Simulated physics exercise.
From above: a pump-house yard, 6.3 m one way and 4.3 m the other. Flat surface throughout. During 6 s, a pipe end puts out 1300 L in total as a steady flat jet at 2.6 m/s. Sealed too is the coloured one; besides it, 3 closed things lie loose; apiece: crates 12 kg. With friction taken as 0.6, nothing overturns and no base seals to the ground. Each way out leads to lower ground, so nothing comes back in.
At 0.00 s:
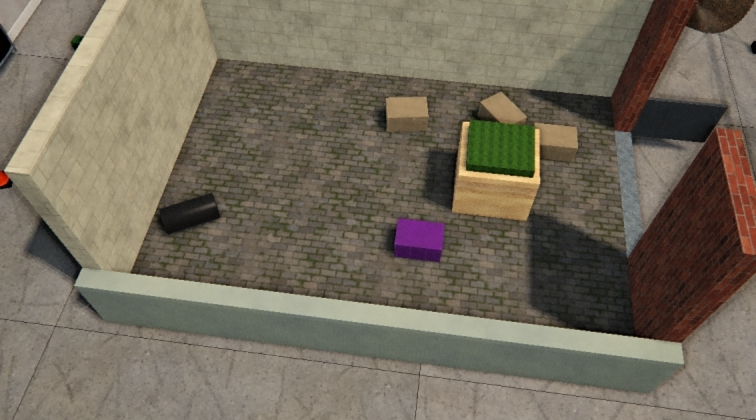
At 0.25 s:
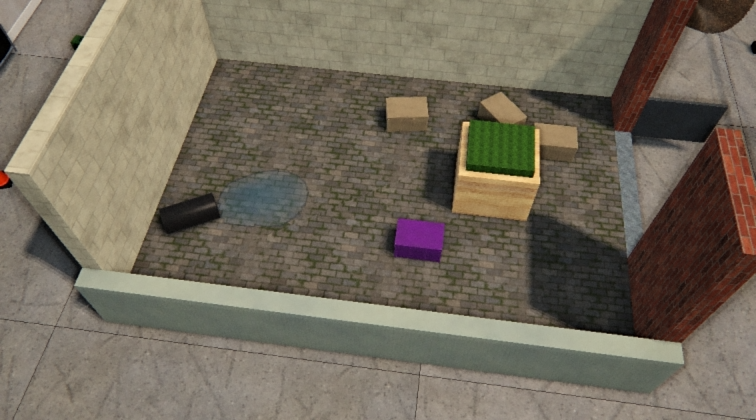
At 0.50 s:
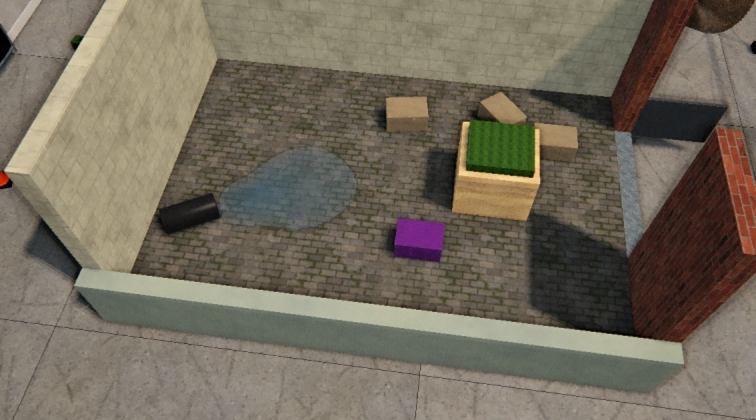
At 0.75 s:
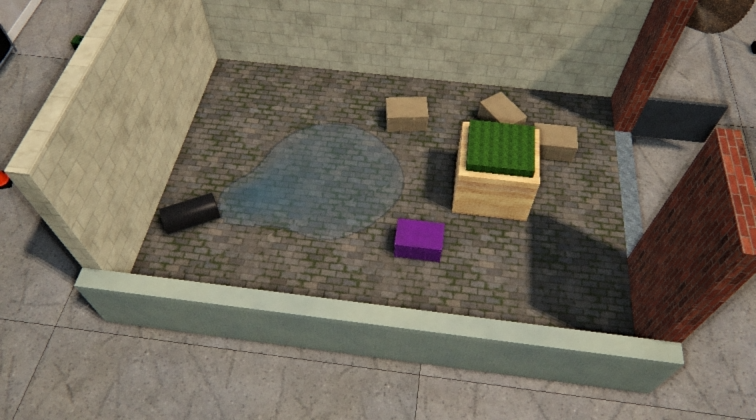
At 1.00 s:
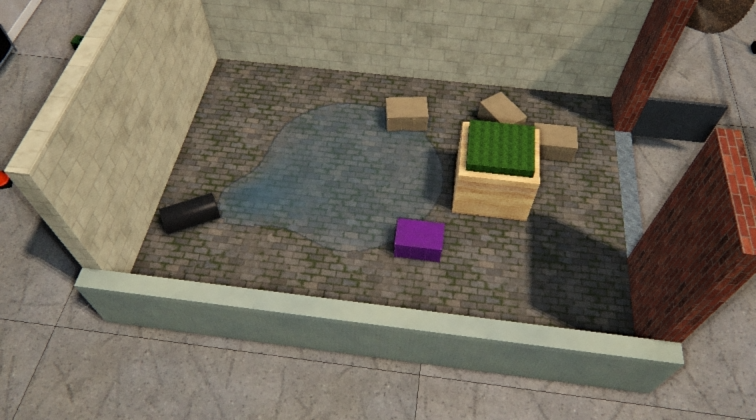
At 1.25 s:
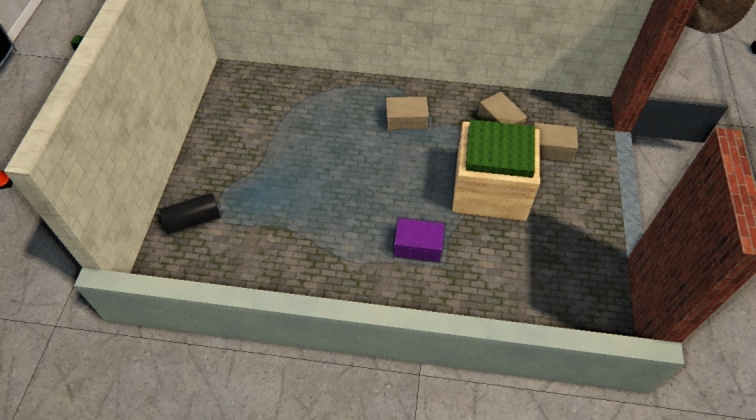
Water flows from the end of a black pipe at the left and spreads rightward across the paved yard in a widening sheet, reaching the purple crate, a tan block and the grass-topped wooden box, which all stay still.
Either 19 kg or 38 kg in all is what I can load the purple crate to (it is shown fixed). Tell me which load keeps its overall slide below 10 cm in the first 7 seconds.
I expect both masses pass.
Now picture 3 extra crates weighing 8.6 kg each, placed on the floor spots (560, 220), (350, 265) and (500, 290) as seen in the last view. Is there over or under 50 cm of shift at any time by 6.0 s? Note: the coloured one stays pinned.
Result by item: Within it; within it; within it.
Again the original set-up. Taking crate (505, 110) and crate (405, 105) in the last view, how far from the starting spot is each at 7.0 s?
Washed out, 250 cm.
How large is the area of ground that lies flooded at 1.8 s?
That flooded area is roughly 10.0 m2.
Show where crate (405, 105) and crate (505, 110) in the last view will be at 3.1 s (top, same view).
First near (489, 79), second near (558, 94).
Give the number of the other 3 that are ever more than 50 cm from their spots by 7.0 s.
All told, that gives 3.
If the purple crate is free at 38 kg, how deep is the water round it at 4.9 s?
Close to 4 cm deep.
After 1.8 s the purple crate would be 0 cm from its start with 19 kg and 0 cm from its start with 38 kg; 3 cm of water round it then.
After 3.1 s the purple crate would be 0 cm from its start with 19 kg and 0 cm from its start with 38 kg; 3 cm of water round it then.
After 4.9 s the purple crate would be 0 cm from its start with 19 kg and 0 cm from its start with 38 kg; 4 cm of water round it then.
After 7.0 s the purple crate would be 0 cm from its start with 19 kg and 0 cm from its start with 38 kg; 3 cm of water round it then.
